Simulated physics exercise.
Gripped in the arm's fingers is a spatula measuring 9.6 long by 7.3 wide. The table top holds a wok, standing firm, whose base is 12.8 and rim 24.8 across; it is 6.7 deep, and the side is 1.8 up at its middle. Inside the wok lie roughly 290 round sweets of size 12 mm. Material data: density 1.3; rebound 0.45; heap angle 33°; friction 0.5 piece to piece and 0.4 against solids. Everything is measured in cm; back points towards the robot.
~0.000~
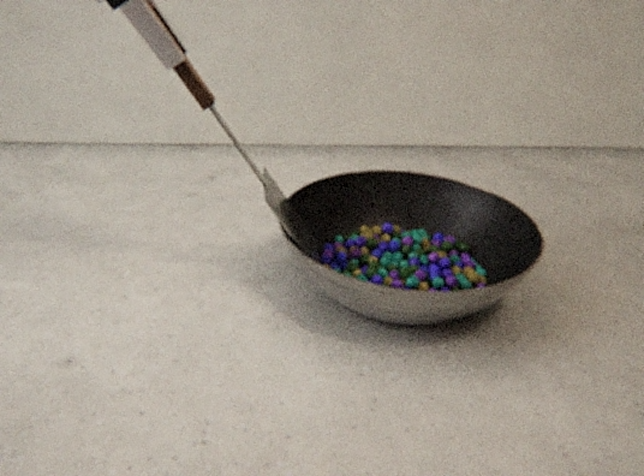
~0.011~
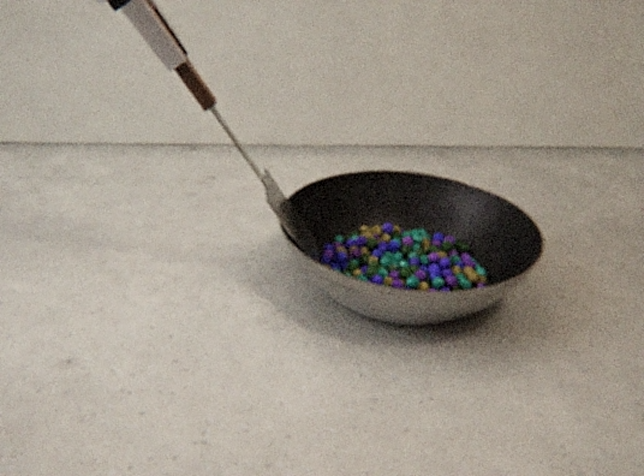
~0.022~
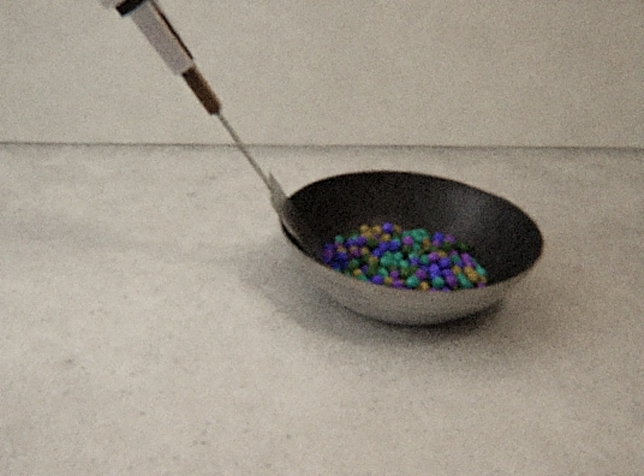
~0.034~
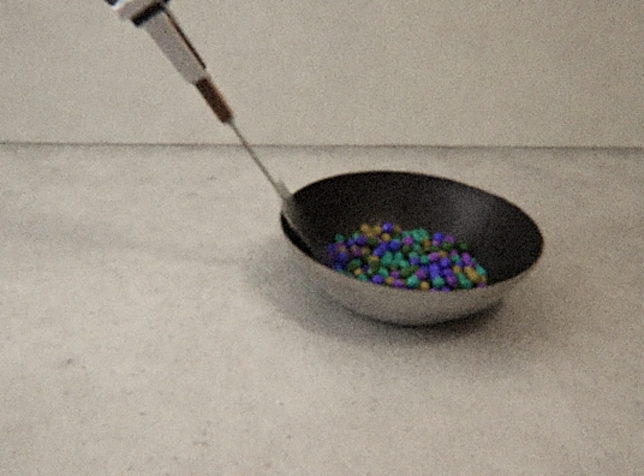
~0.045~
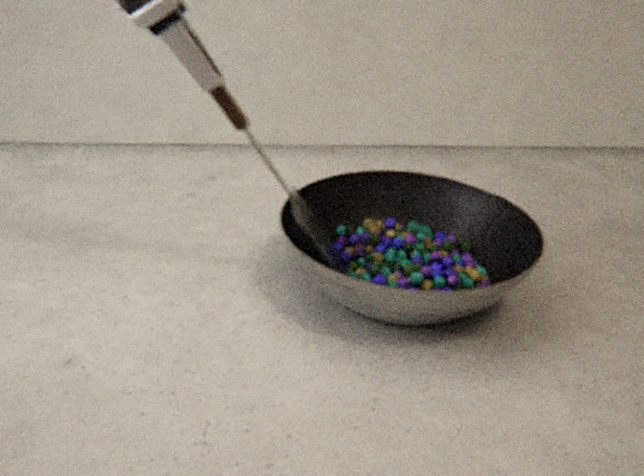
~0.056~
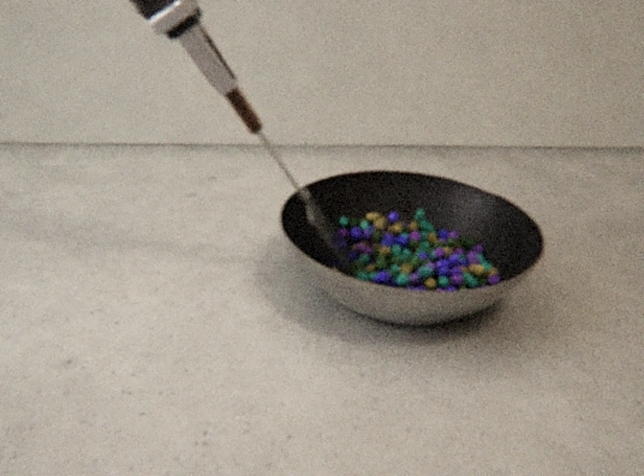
A robotic arm's gripper reaches in from the upper left over a pale, speckled table top before a plain light wall, seen from slightly above. It holds a thin grey spatula in a dark wok with a light outer side, where small round purple, green and yellowish sweets lie. The spatula slides slowly right and down inside the wok, nudging the sweets slightly rightward, while the wok and camera stay still.
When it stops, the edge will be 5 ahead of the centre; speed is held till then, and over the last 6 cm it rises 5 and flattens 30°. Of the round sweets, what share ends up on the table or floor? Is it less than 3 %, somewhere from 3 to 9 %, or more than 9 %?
It is from 3 to 9 %.
After 0.08 s, sloping 56°, highest piece 8 above the table; 288 in the wok.
After 0.11 s, sloping 46°, highest piece 10 above the table; 288 in the wok.
After 0.32 s, sloping 27°, highest piece 6 above the table; 275 in the wok, 6 on the table or floor, 7 on the blade or in flight.
After 1.37 s, sloping 27°, highest piece 5 above the table; 275 in the wok, 13 on the table or floor.
In the end, 275 in the wok, 13 on the table or floor. That is 5 % on the table or floor.
